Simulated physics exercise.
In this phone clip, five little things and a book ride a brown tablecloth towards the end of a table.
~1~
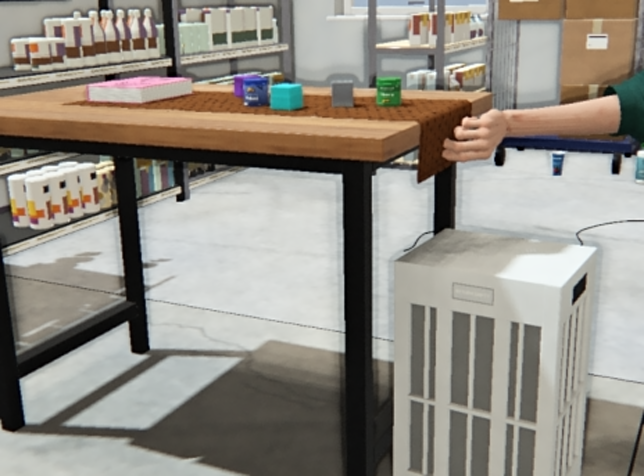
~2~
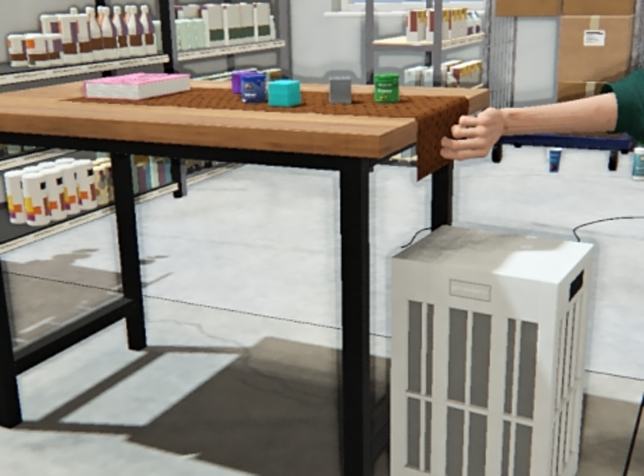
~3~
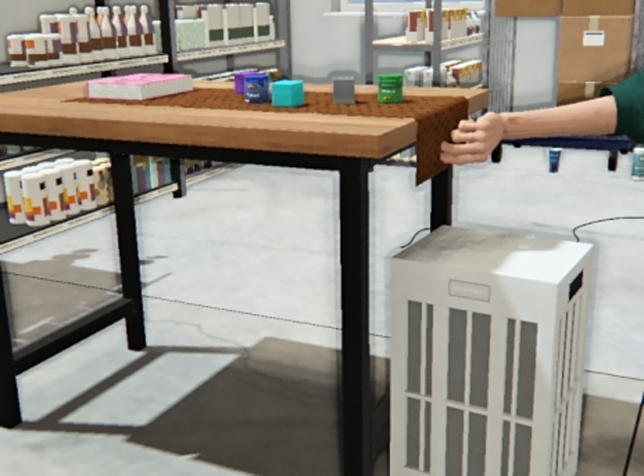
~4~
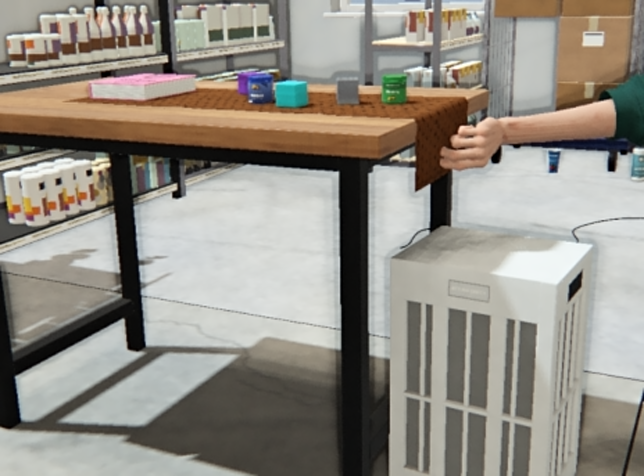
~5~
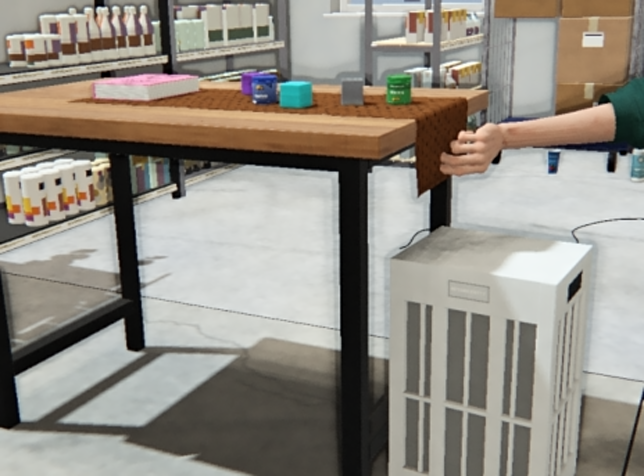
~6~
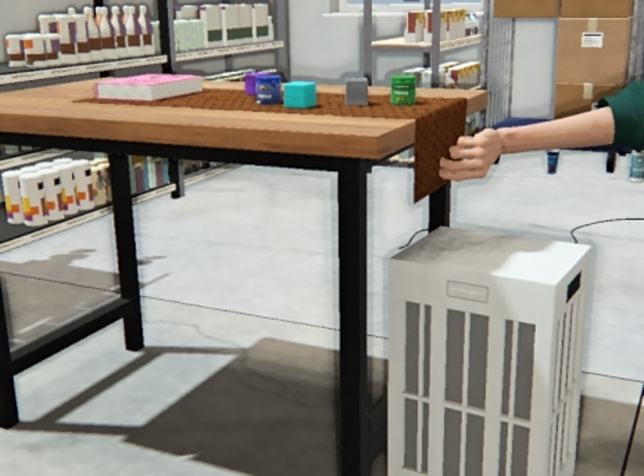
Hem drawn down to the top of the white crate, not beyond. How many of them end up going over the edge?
I predict that one object will leave the top.
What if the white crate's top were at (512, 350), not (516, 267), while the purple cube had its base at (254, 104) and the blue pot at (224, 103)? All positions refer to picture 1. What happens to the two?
So the purple cube stays there, and the blue pot stays there.
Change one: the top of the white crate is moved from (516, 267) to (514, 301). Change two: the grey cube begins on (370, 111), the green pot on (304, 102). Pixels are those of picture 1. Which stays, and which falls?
Looks like the grey cube ends up down, and the green pot hangs in there.
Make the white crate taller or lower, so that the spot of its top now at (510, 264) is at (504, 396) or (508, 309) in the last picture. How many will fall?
For the first height 4, for the second 2.
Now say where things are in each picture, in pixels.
In the first picture, hem (417, 184); green pot (389, 78); grey cube (342, 81); turquoise cube (286, 86); blue pot (256, 79); purple cube (248, 76); top of the crate (516, 267).
In the second picture, hem (417, 182); green pot (387, 75).
In the third picture, hem (416, 187); grey cube (344, 78).
In the fourth picture, hem (414, 192); turquoise cube (291, 83); top of the crate (512, 264).
In the fifth picture, hem (417, 198); blue pot (264, 76).
In the sixth picture, hem (414, 204); green pot (404, 76); grey cube (356, 79); turquoise cube (300, 83); blue pot (269, 77); purple cube (258, 74).
Soon after, hem near (442, 224); all still up.
After that, hem on the crate; green pot gone.
In the end, hem on the crate; green pot gone. It carries off one.
